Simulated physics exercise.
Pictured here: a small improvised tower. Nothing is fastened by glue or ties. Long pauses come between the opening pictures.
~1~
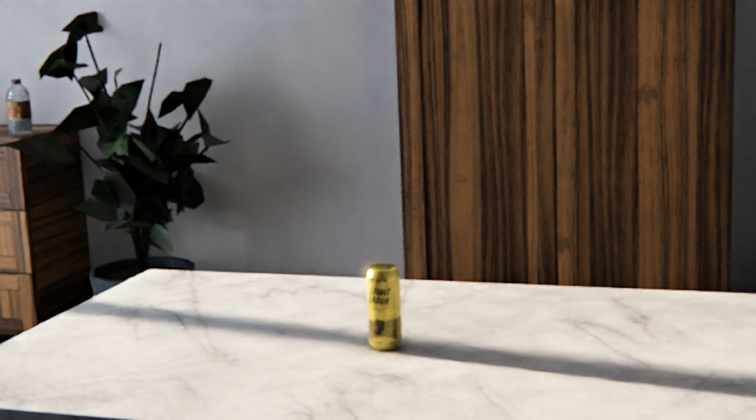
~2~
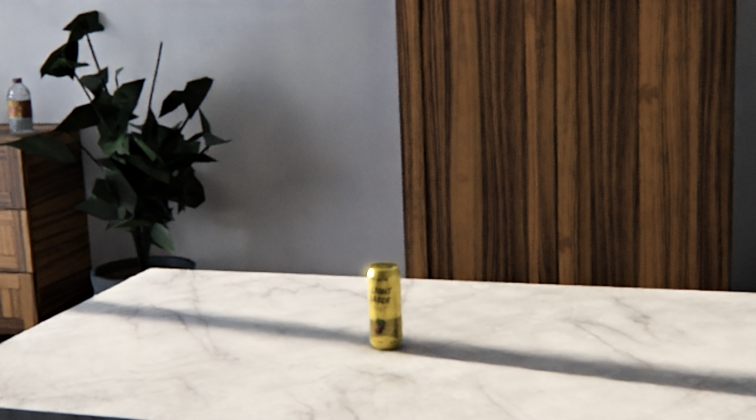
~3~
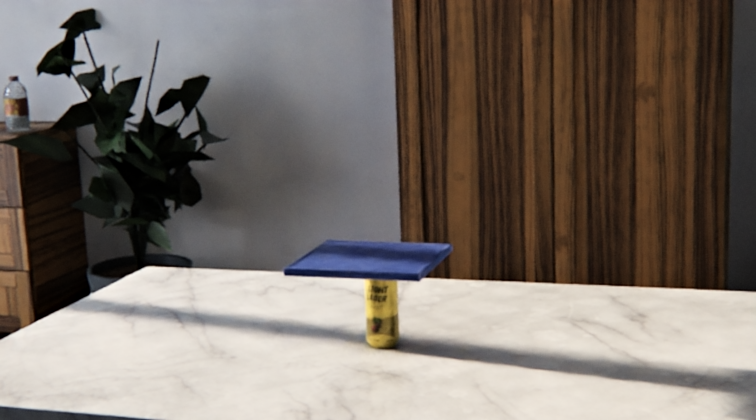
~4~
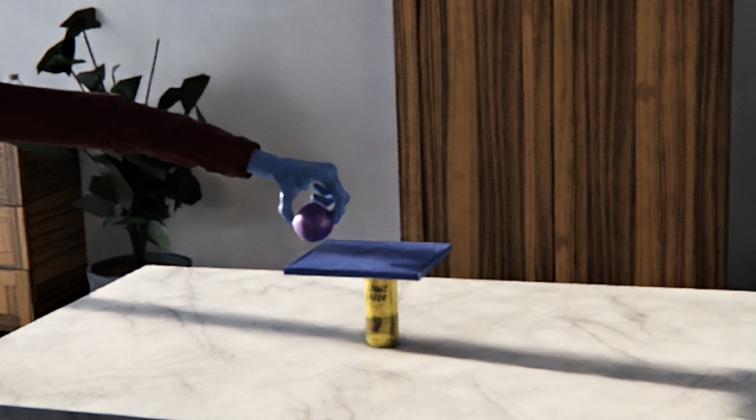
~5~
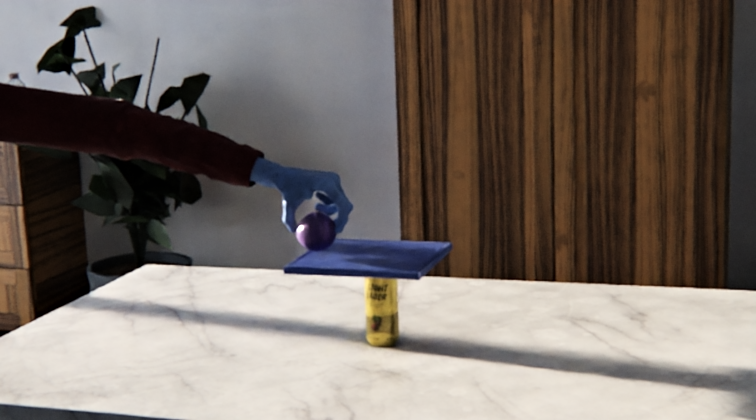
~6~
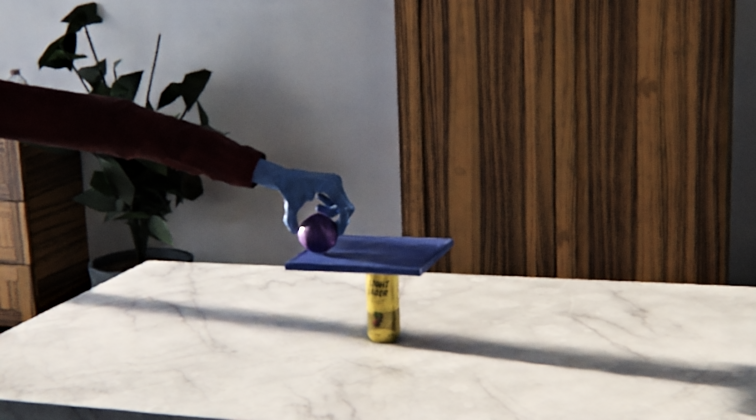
A flat blue board appears on top of a yellow can that stands alone on a pale marble table. A blue-gloved hand in a dark red sleeve then comes in from the left, holding a round purple onion, and lowers it slightly onto the board's left side, keeping its grip.
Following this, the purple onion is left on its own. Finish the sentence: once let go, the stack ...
Once let go, the stack falls apart.
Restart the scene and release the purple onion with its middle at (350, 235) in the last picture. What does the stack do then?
Result: The stack tips over.
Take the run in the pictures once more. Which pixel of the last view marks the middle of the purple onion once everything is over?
The object winds up at approximately (314, 322).
Then, 0.40 s past the last view, purple onion now fallen; blue lid on its side.
Then, 0.50 s past the last view, blue lid now fallen.
Finally, fallen, blue lid and purple onion; yellow can still in place. Final places as the last picture's camera would see them, purple onion near (314, 322). The stack comes apart.
